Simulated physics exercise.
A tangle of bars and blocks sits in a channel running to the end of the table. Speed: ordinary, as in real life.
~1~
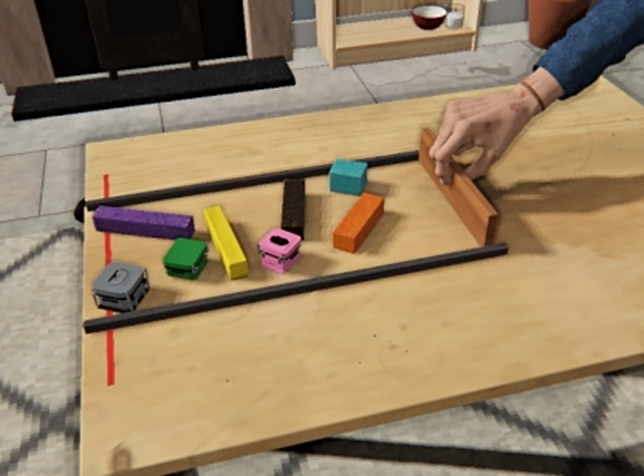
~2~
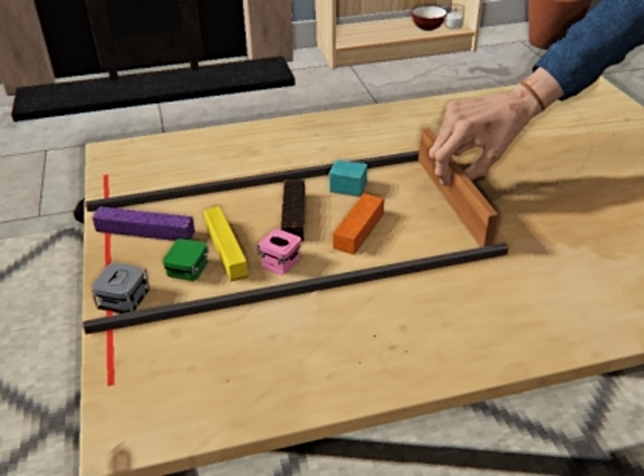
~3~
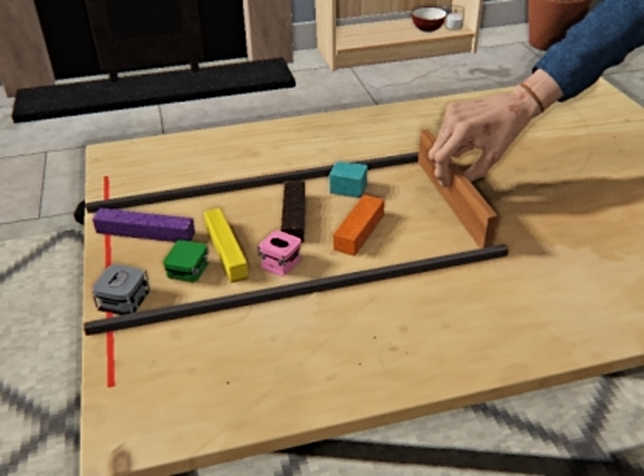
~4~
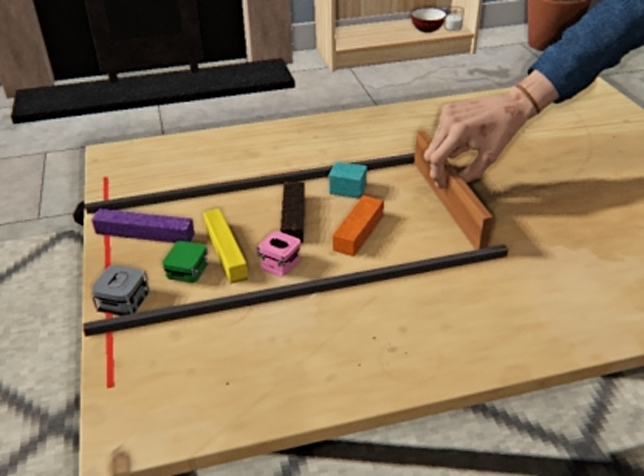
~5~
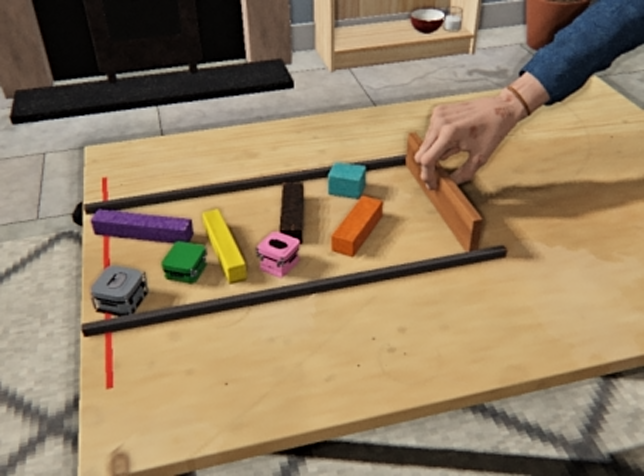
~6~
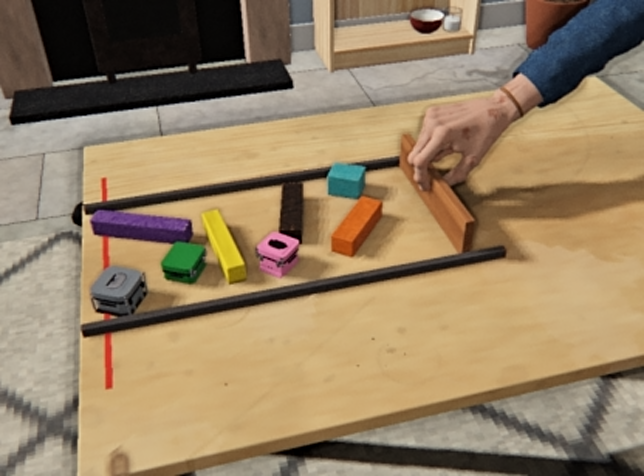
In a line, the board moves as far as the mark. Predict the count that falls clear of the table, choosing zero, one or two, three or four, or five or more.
The count is five or more.
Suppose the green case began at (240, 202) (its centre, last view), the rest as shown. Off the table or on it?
So it drops, then.
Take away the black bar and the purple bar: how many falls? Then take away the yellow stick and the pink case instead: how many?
First try 4, second try 4.
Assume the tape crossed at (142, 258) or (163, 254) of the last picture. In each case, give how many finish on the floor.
4, then 3.
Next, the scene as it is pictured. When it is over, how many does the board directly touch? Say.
2 touch it.
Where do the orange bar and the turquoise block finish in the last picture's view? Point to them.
For the orange bar it's (92, 276), and for the turquoise block it's (85, 228).
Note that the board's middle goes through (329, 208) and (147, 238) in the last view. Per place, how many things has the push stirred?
Answer - first 3, then 8.
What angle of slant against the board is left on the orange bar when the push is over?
About 0° out of line.
Soon after, none off yet; grey case at rest near (119, 292); purple bar at rest near (142, 227); green case at rest near (184, 265).
After that, none off yet; grey case at rest near (117, 293); purple bar displaced a little near (119, 229); green case displaced about its own width near (151, 269).
And then, two off so far; grey case on its side near (62, 350); purple bar upside down near (71, 287); green case tilting well over near (63, 287).
In the end, the number that fall off is five or more; gone, black bar, pink case, yellow stick, green case, purple bar and grey case.
